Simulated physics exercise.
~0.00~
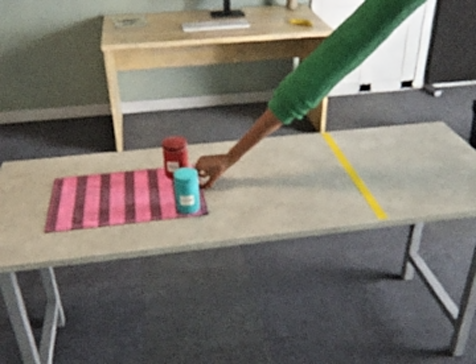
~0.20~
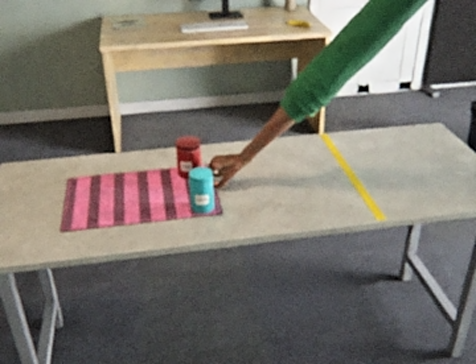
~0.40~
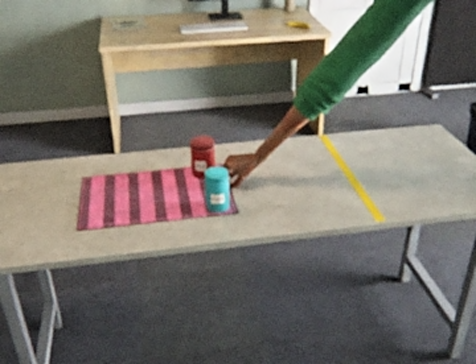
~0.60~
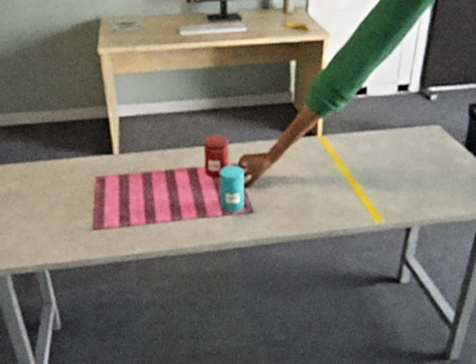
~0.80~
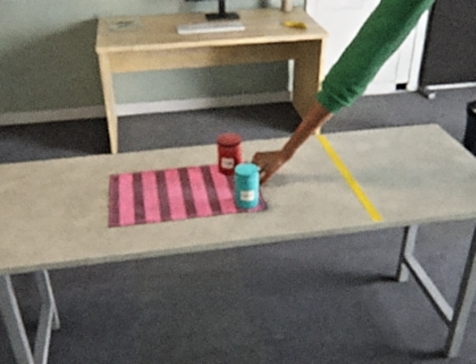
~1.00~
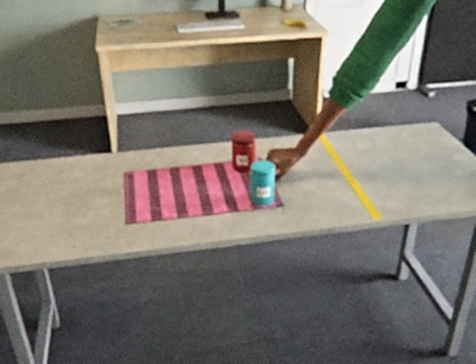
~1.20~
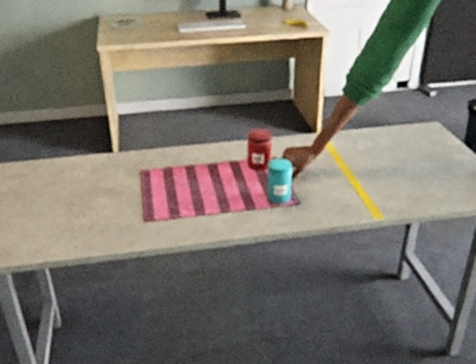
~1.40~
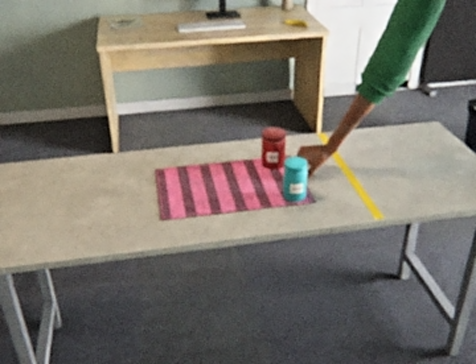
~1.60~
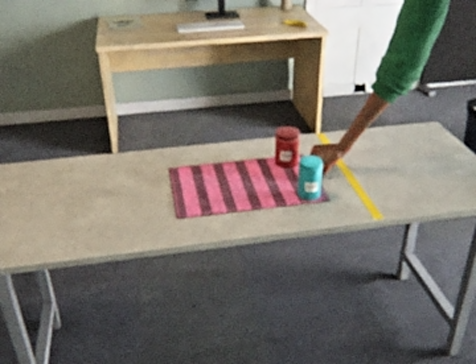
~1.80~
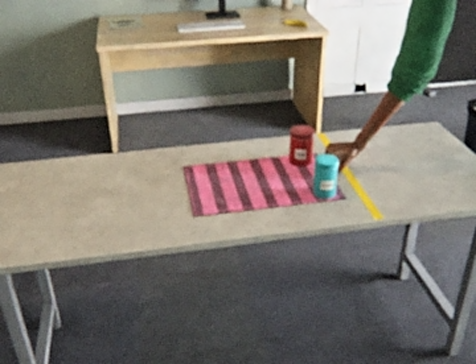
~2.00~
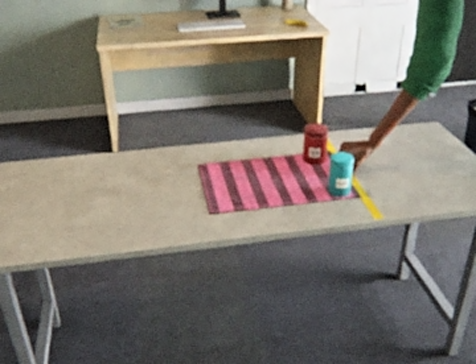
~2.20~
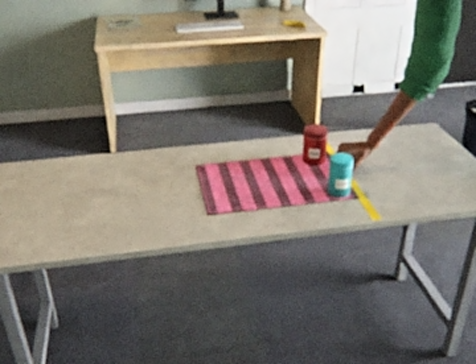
A hand pulls a striped pink cloth right to yellow tape, both jars staying upright.
